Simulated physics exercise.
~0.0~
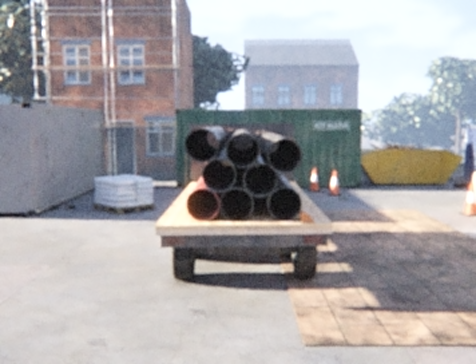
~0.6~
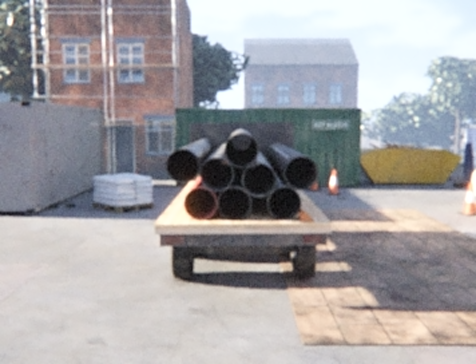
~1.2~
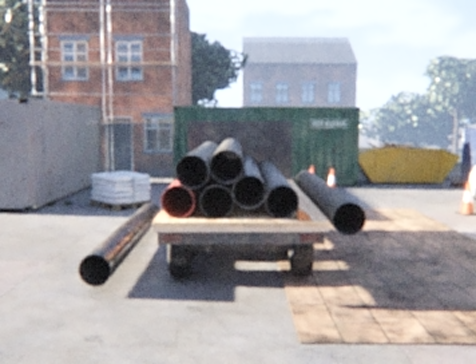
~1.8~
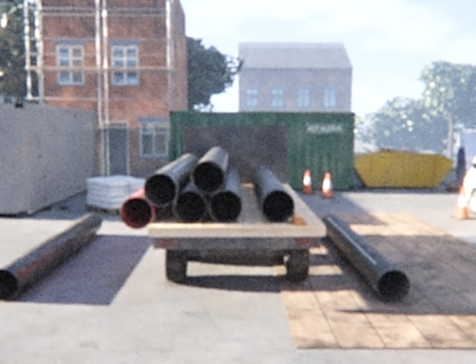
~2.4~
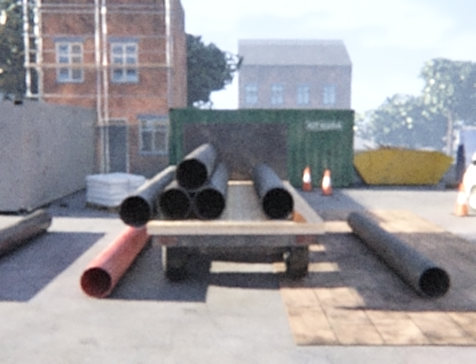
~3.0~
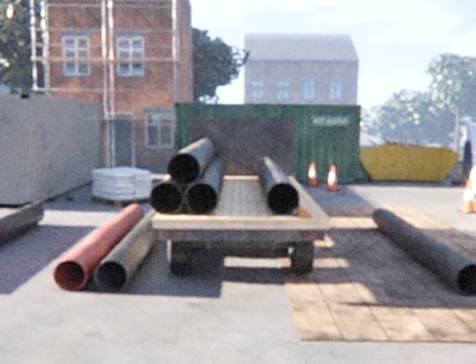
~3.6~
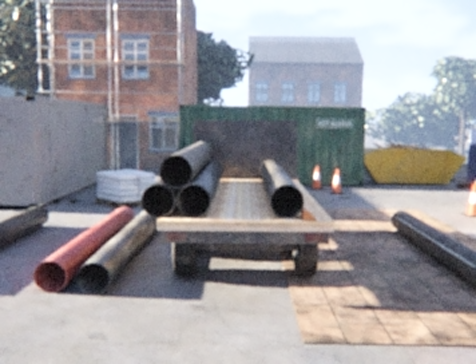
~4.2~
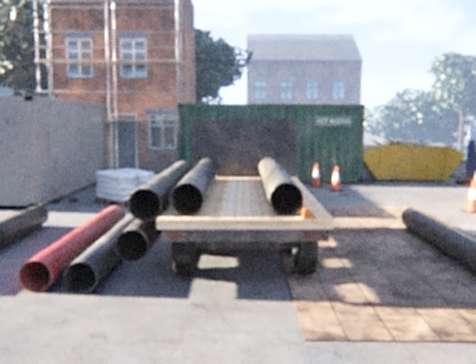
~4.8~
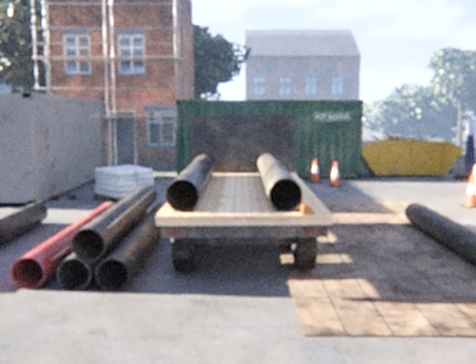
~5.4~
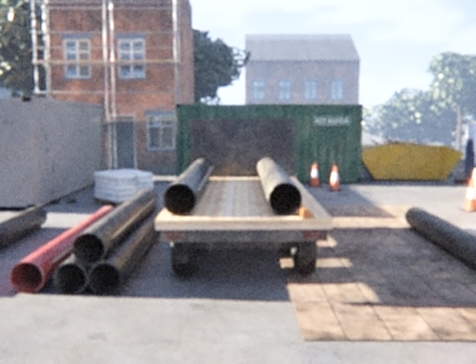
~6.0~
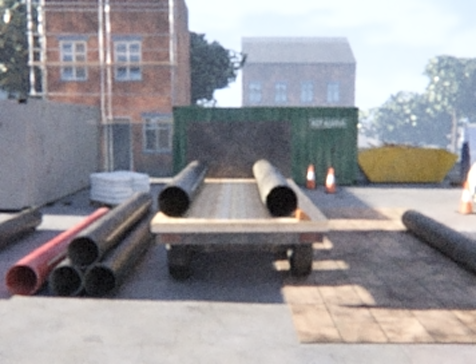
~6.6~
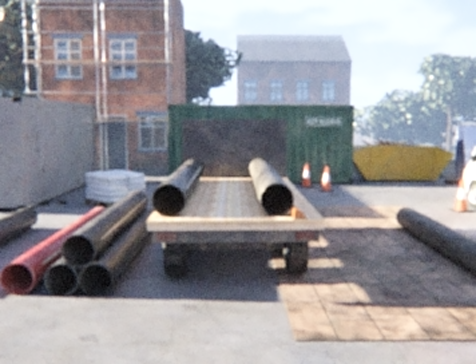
In a yard by a brick building and a green container, a stack of dark pipes on a flat trailer collapsed and rolled off both sides, a red one dropping off the left, until just two pipes were left lying on the deck.
